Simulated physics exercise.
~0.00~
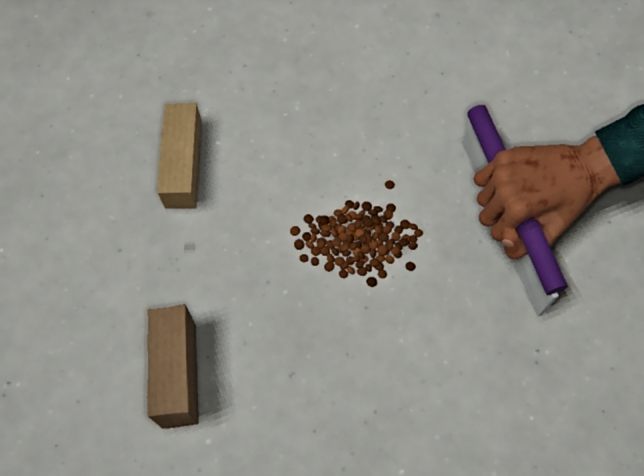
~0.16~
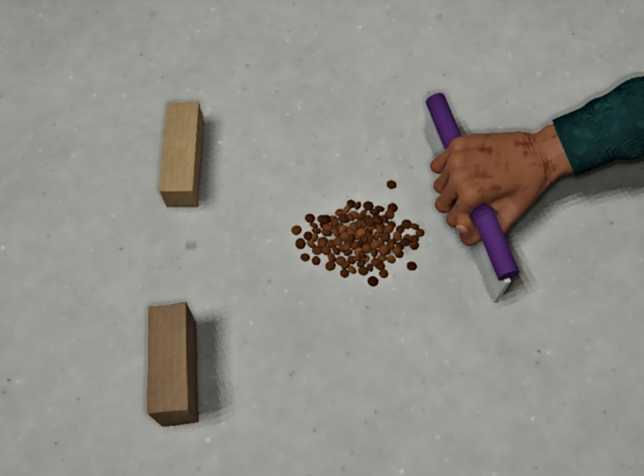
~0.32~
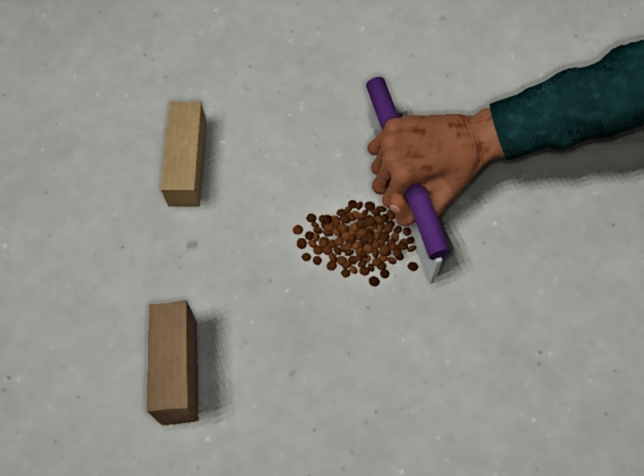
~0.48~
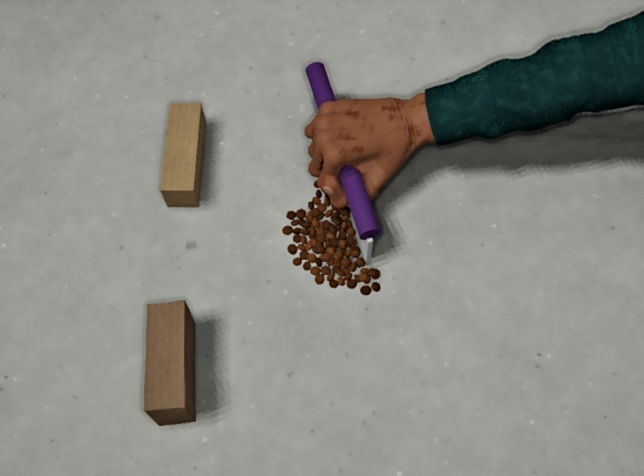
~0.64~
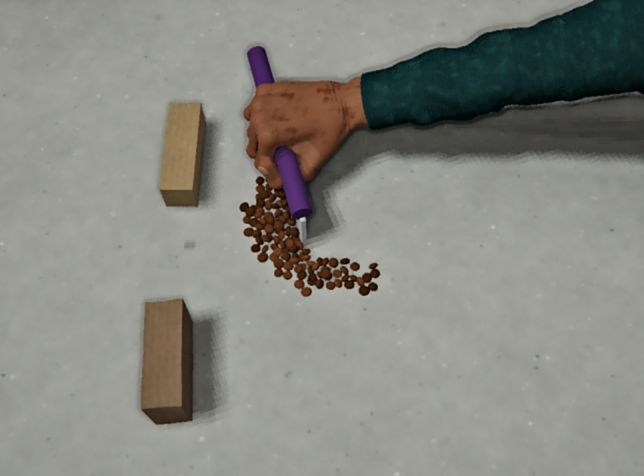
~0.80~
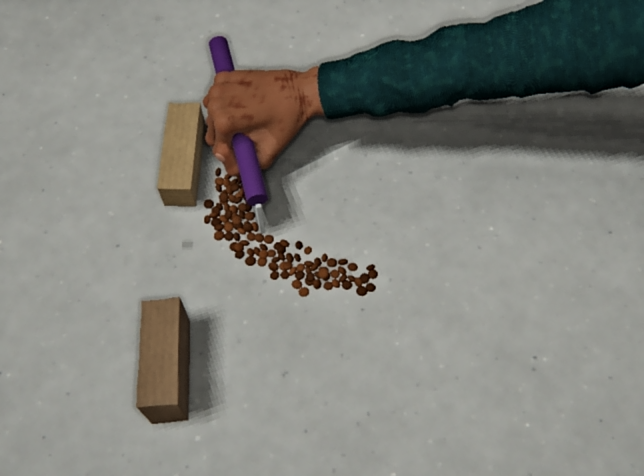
On a grey surface, a hand sweeps a purple scraper left, trailing brown bits before two blocks.
